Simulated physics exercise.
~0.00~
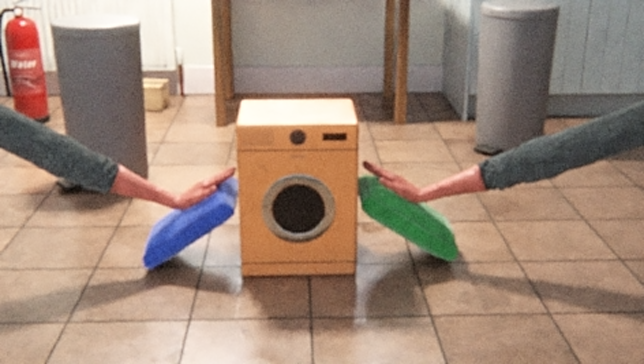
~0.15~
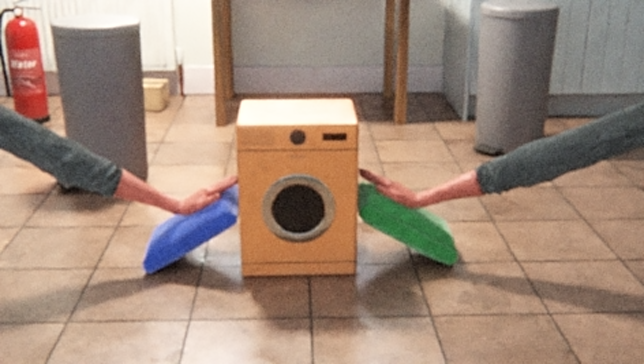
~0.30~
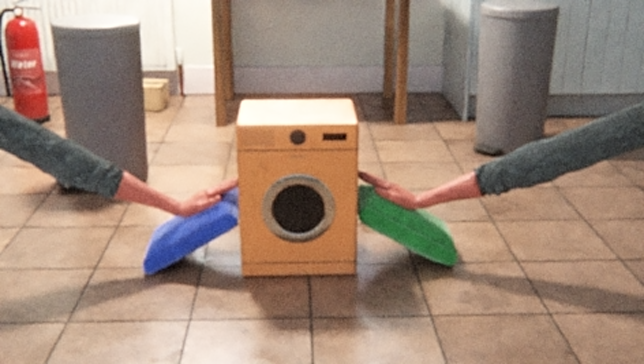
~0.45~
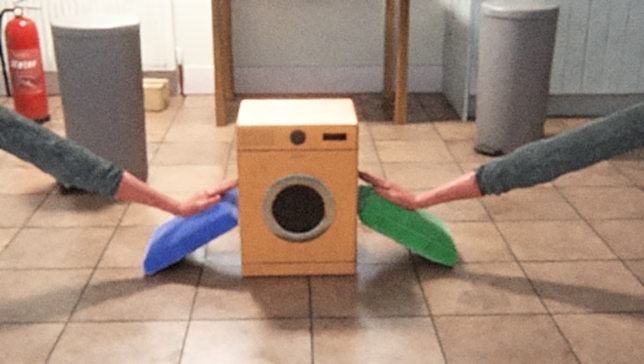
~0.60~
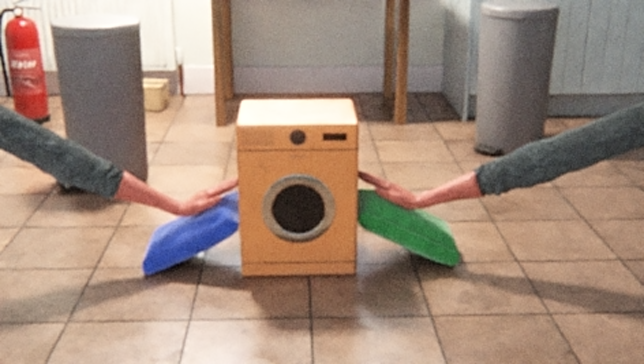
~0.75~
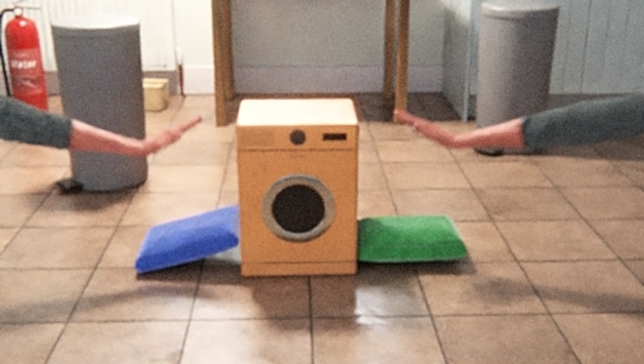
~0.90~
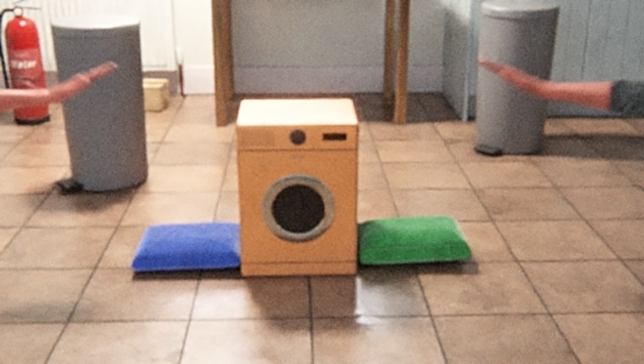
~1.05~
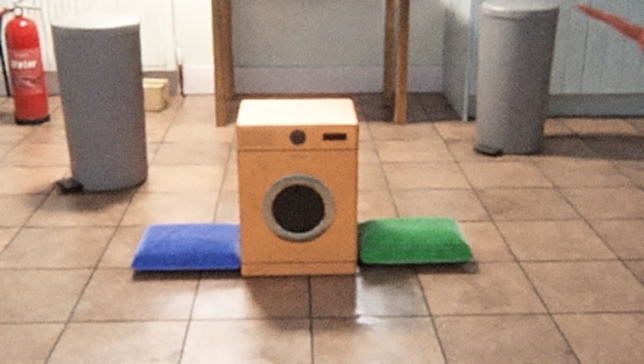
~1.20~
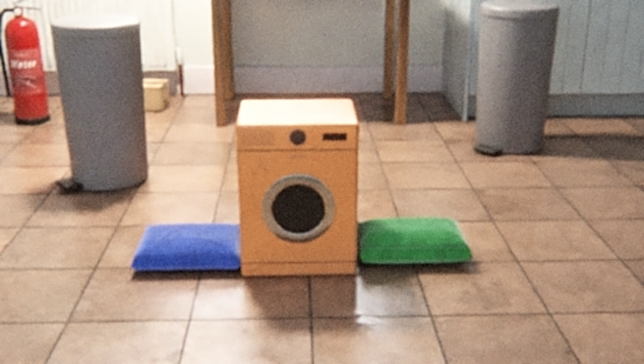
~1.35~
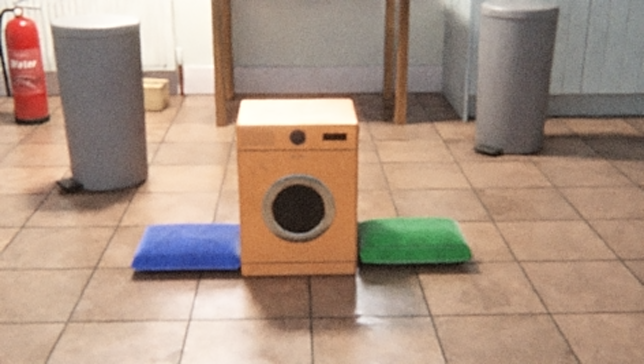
Two arms in dark grey-green sleeves reach in from the left and right over a brown tiled floor, seen from the front, each hand on a soft bag tilted against a small orange washing machine. The blue bag leans on the left side and the green one on the right, with grey bins, a wooden table and a red extinguisher behind. The hands hold them steady, then let go and draw back. The green bag slips down flat first, while the blue one slides down just after. The arms leave, and both bags lie flat beside the unmoved machine.
